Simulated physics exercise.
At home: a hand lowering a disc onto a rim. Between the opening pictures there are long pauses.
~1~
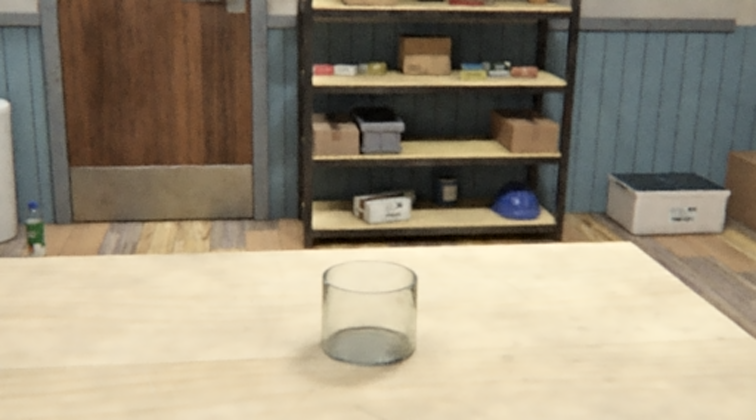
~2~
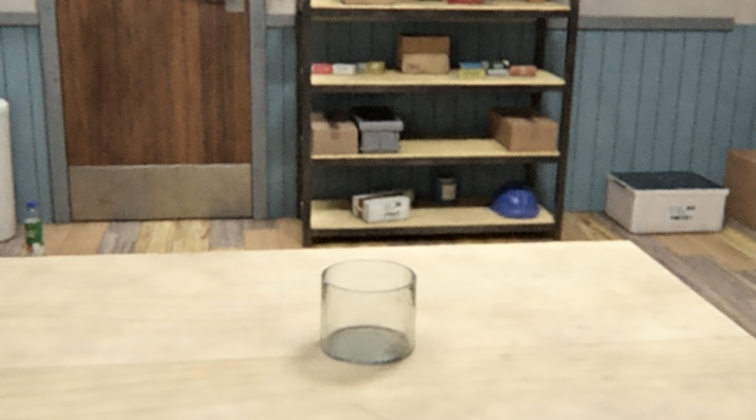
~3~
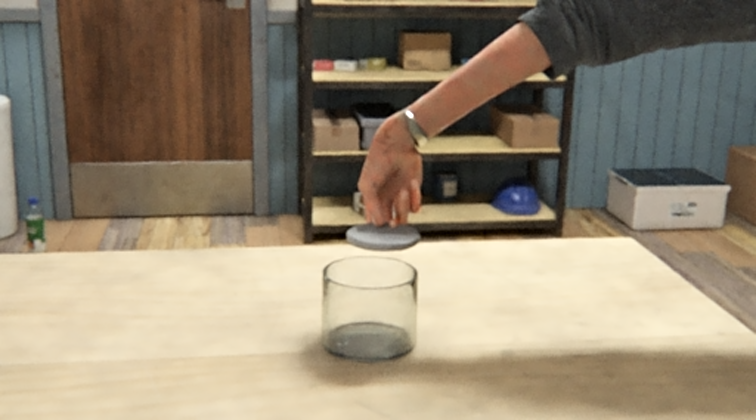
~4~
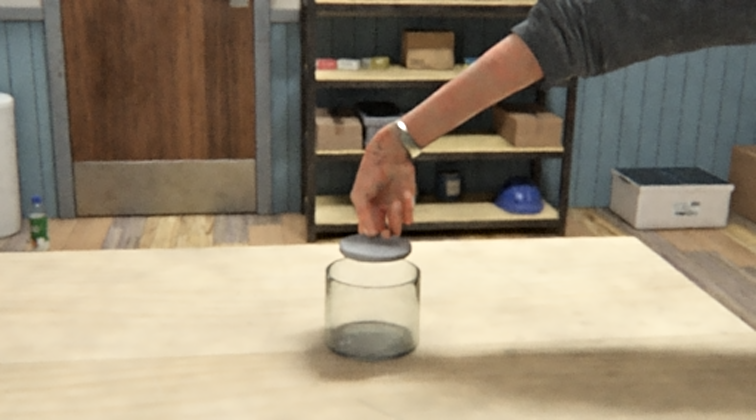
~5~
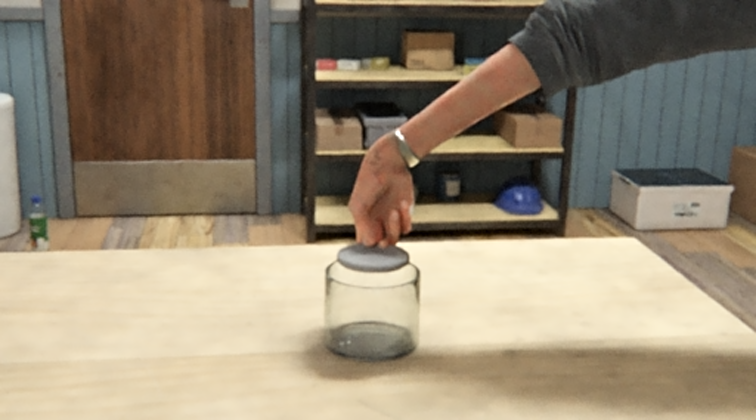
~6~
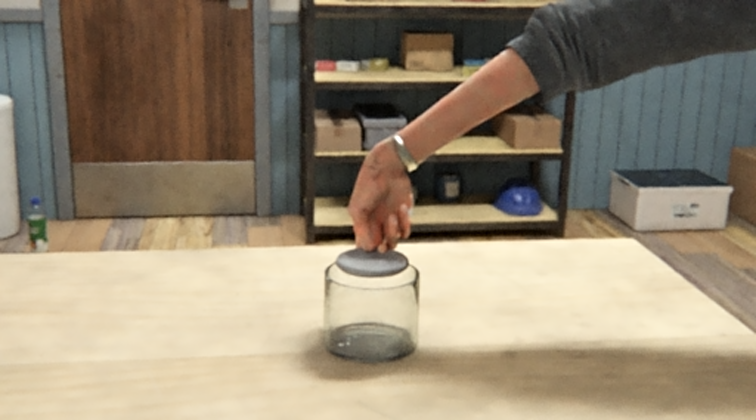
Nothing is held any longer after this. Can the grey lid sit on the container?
As it turns out, the grey lid falls in.
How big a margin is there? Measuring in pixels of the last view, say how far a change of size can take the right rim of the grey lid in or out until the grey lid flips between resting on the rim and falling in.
Looks like close to 8 pixels, moving right.
Then, 0.18 s later than the last frame, grey lid dropping near (371, 330).
When it is over, the grey lid drops inside, near (371, 335).
